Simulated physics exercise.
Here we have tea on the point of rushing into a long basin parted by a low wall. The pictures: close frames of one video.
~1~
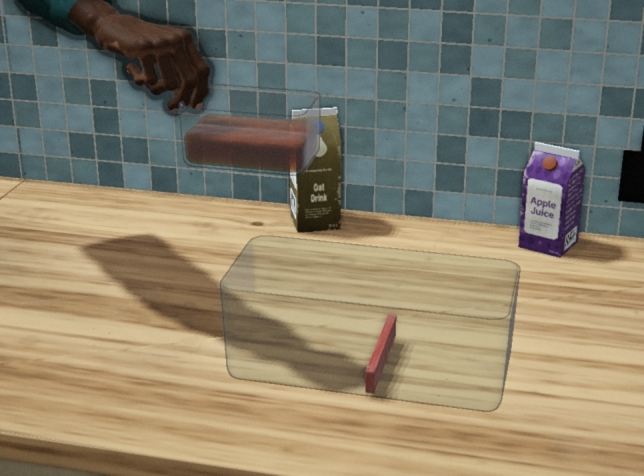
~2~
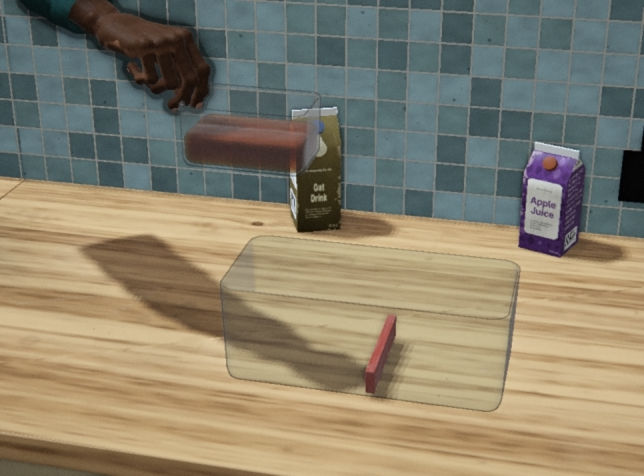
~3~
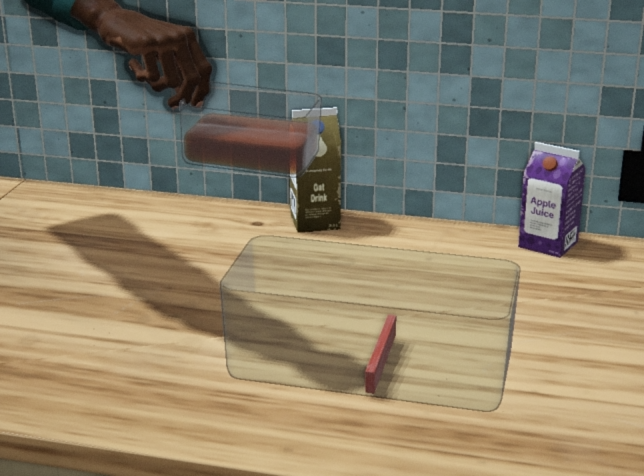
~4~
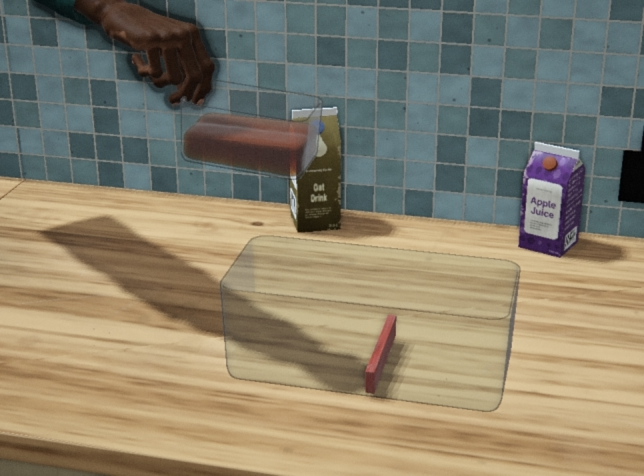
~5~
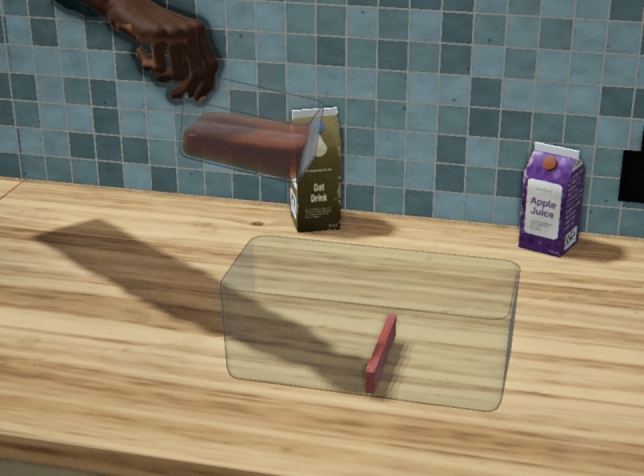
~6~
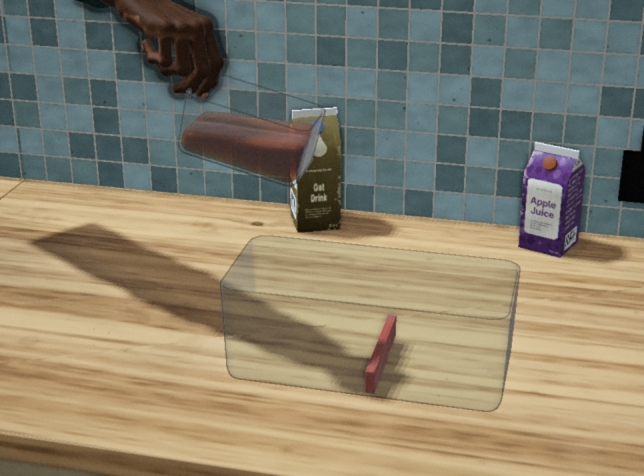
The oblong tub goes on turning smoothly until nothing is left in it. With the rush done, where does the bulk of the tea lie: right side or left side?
Heavier on the left.
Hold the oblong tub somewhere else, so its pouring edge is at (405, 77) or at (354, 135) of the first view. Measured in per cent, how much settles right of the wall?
You'd see around 90 per cent, and then around 60 per cent.
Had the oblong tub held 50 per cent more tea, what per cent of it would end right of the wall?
About 55 in a hundred.
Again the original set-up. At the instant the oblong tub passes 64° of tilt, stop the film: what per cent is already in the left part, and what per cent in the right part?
Left part close to 5 in a hundred, right part close to 0.
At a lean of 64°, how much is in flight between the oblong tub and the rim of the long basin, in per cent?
It comes to 35 per cent or so.
A moment on, the tilt is 64° and 62 per cent is still to pour, 3 is left of the wall and 0 right of it.
Next, the tilt is 92° and 20 per cent is still to pour, 48 is left of the wall and 16 right of it.
Then the tilt is 96° and 4 per cent is still to pour, 71 is left of the wall and 20 right of it.
Later the tilt is 96° and 1 per cent is still to pour, 76 is left of the wall and 21 right of it.
In the end 78 per cent lies left of the wall, 21 right of it and 1 outside.
